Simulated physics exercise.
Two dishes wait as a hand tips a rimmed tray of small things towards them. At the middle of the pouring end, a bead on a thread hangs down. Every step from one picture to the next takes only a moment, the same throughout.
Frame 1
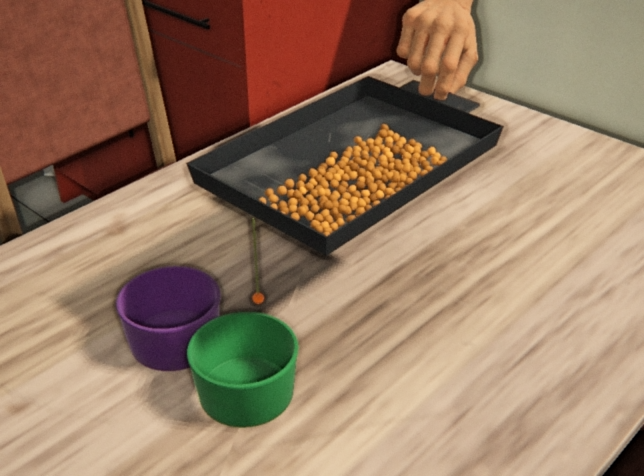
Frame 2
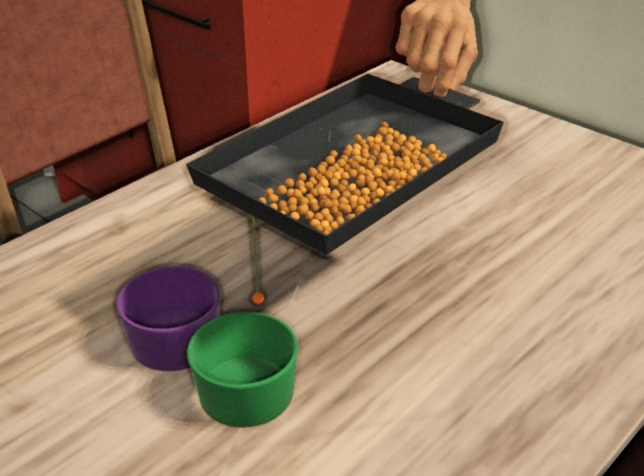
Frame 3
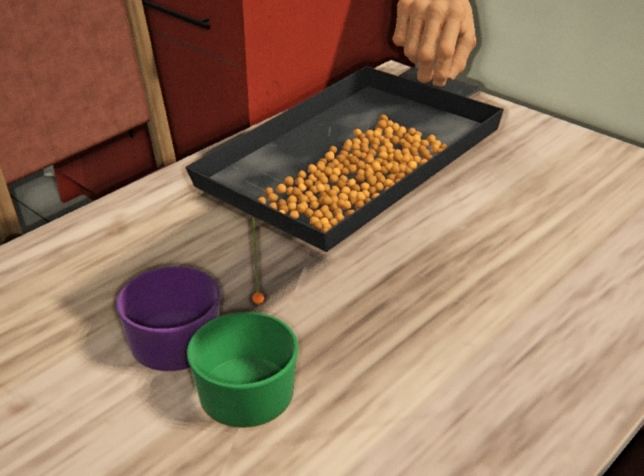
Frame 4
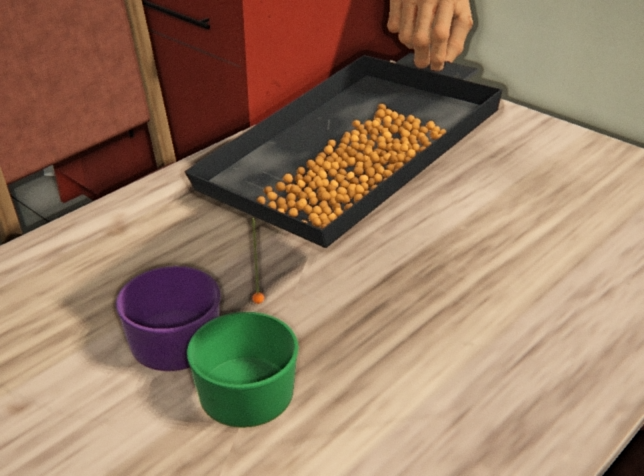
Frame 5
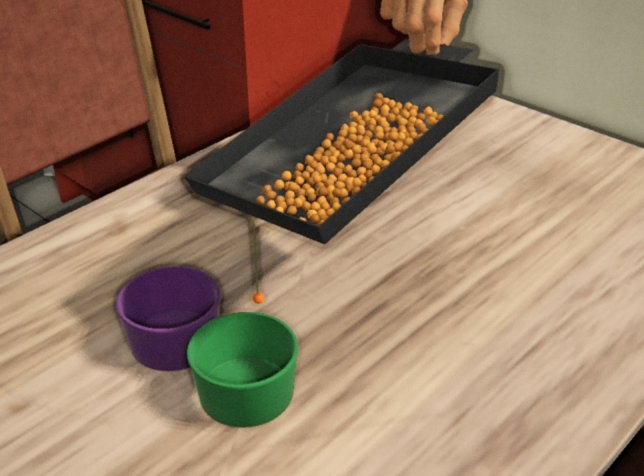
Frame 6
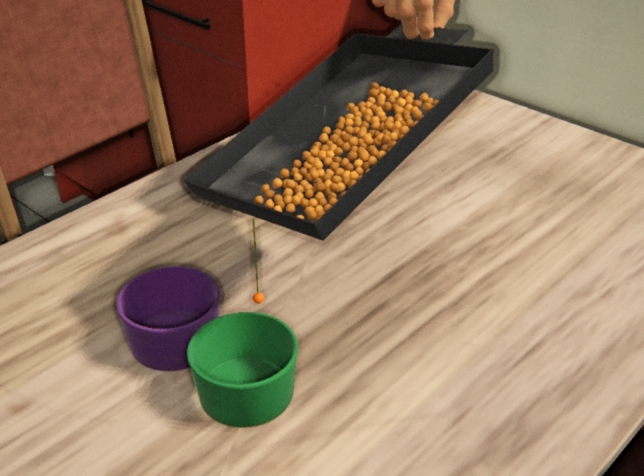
A hand slowly raises the far end of a dark tray of roasted chickpeas.
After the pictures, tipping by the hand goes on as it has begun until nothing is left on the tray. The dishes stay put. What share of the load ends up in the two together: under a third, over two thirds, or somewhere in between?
Between them they get between a third and two thirds.
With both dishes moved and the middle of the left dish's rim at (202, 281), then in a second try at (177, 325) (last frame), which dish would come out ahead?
The first layout gives the one at left, the second layout gives the one at left.
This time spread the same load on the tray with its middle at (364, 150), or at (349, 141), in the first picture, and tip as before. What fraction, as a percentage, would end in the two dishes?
You'd get 40 % the first time and 40 % the second.
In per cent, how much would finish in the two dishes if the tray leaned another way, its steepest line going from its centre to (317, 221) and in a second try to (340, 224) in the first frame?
Shares: 40 %, then 20 %.
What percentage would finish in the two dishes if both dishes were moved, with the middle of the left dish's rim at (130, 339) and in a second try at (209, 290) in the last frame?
It comes to near 0 per cent the first time and near 80 per cent the second time.
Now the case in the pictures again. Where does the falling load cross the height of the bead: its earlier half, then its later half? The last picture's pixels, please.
Initially about (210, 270); subsequently about (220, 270).
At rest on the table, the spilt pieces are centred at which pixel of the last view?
(230, 308), about.
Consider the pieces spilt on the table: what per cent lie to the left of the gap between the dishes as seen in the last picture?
That would be roughly 30 per cent.
Soon, tray tipped steeply; nearly all on the tray; a stray few in the left dish; a stray few in the air.
A while on, tray tipped past a quarter turn; nearly all on the tray; a small part in the left dish; a stray few outside both.
Towards the end, tray tipped past a quarter turn; a small part in the right dish; about half in the left dish; about half outside both.
Finally, tray tipped past a quarter turn; a small part in the right dish; about half in the left dish; about half outside both.
